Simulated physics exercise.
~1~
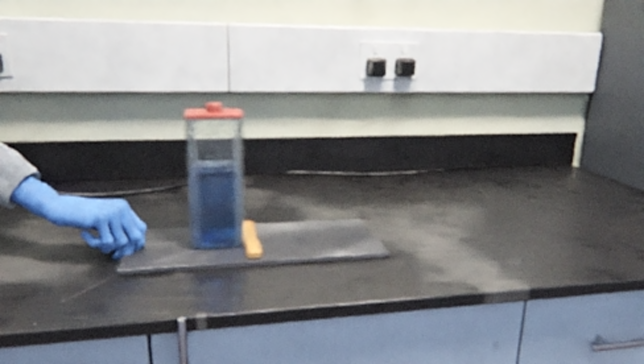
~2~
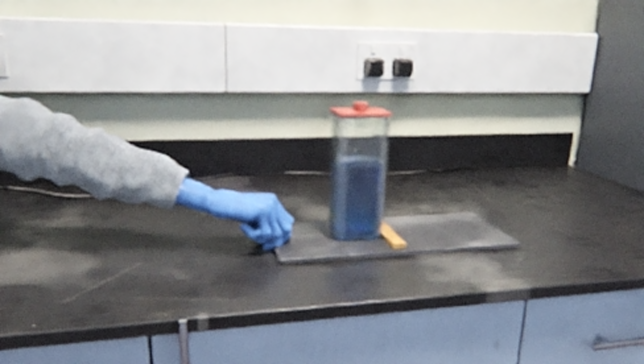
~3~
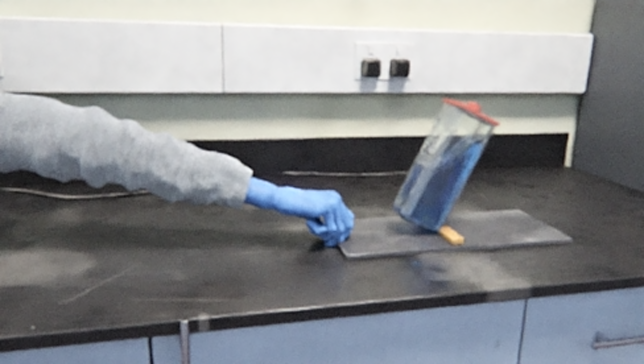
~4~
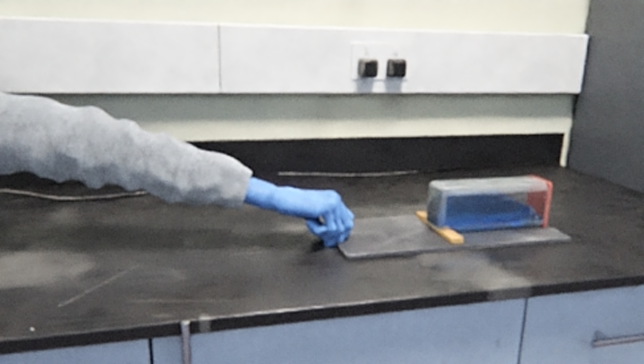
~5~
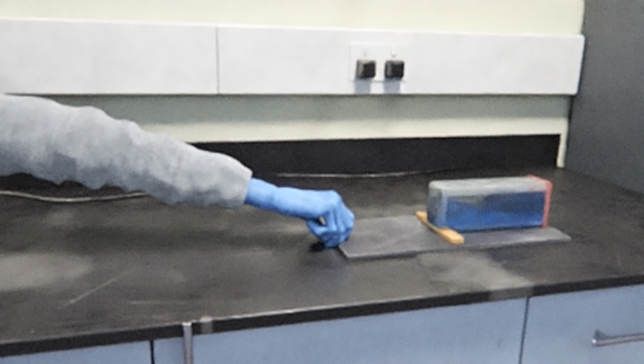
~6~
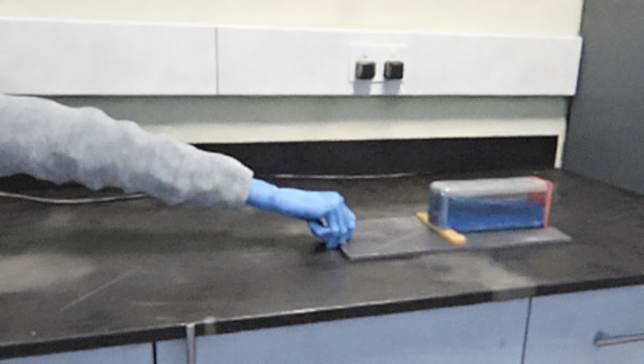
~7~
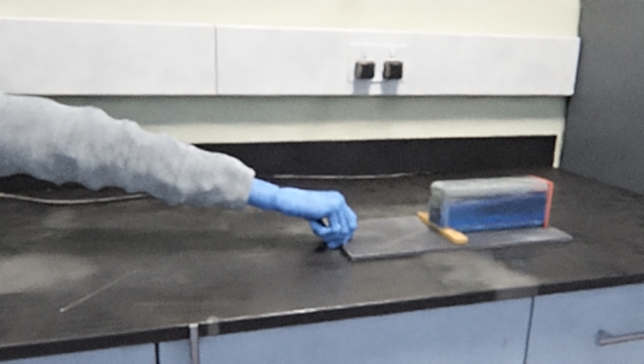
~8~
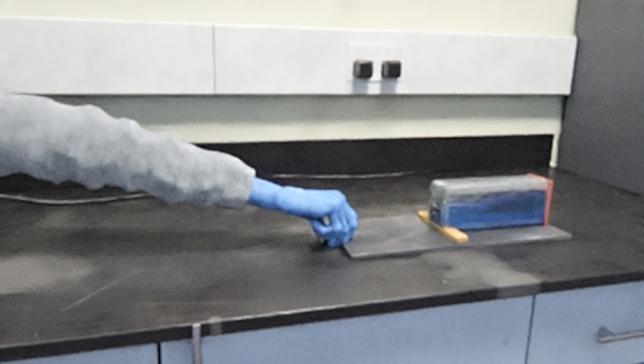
Gloved hand sliding a board rightward along a dark worktop and stopping, the square bottle of blue liquid toppling onto its side.
